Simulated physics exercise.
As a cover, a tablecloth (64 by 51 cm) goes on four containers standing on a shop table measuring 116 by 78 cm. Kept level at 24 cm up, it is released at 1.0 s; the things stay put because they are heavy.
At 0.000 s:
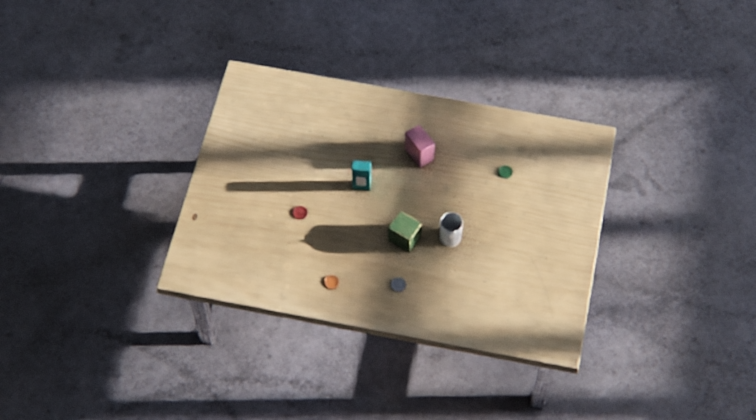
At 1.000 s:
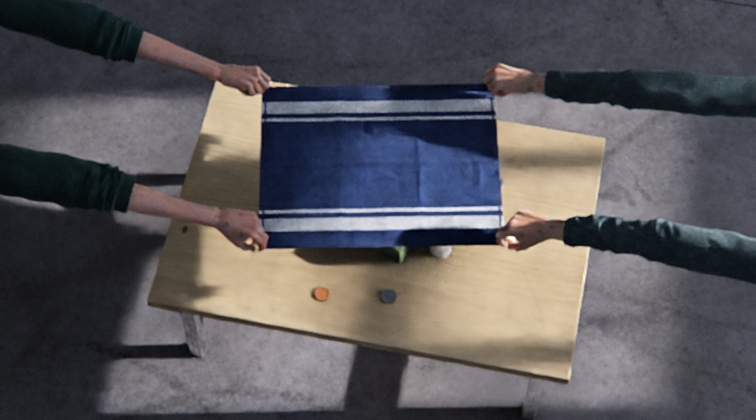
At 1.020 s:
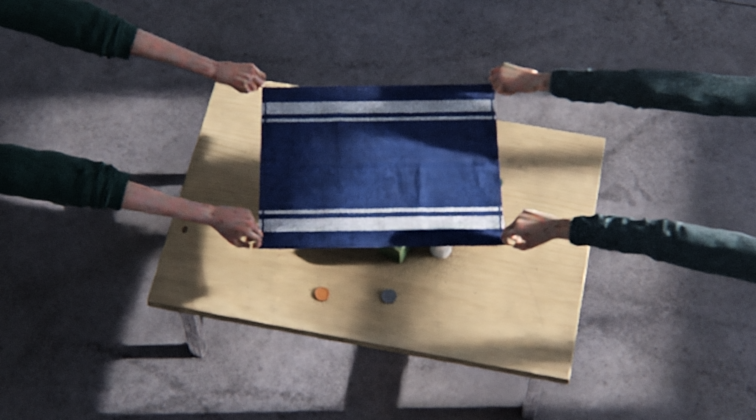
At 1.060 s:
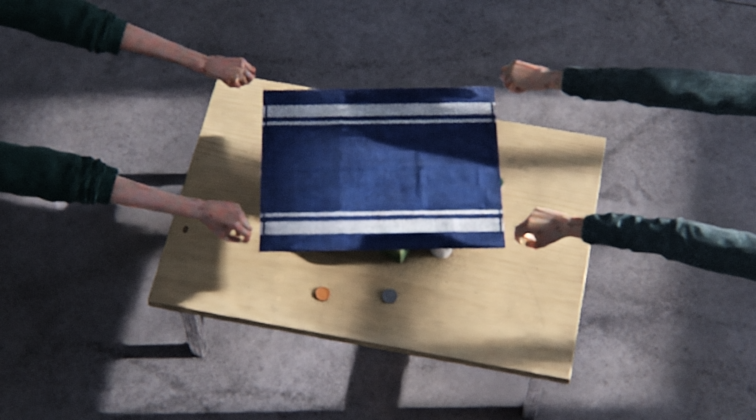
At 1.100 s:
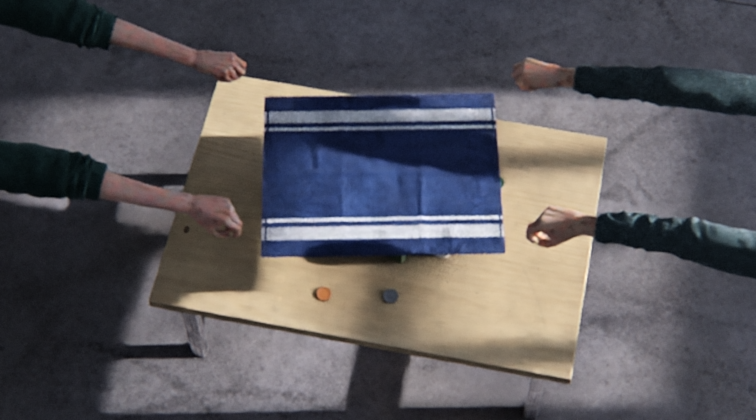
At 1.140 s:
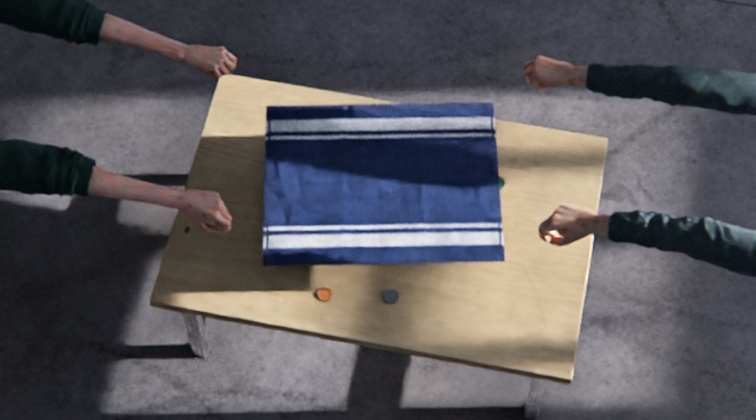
On a wooden table scattered with small blocks, a cup and coloured discs, two pairs of hands held a striped blue cloth level above them, then let go and drew back as it sank slightly.
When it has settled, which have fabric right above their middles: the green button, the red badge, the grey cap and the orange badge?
The green button still shows, the red badge ends under the cloth, the grey cap remains in the open, the orange badge still shows.
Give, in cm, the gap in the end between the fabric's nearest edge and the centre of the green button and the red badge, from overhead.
The first ends up roughly 4 cm from the closest hem, the second roughly 5 cm.
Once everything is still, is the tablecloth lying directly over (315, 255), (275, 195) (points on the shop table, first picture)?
The first ends under the cloth; the second still shows.
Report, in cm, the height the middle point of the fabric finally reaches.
Height: Approx. 10 cm.
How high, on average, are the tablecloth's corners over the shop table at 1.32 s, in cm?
0 cm.
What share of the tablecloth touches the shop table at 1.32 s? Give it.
Roughly 25 percent.
By 1.3 s, 25 % of it is down, spanning 66 by 58 cm, above red badge.
By 1.5 s, 30 % of it is down, spanning 66 by 58 cm, above red badge.
By 1.7 s, 35 % of it is down, spanning 66 by 58 cm, above red badge.
By 1.9 s, 35 % of it is down, spanning 66 by 58 cm, above red badge.
By 2.7 s, 35 % of it is down, spanning 66 by 58 cm, above red badge.
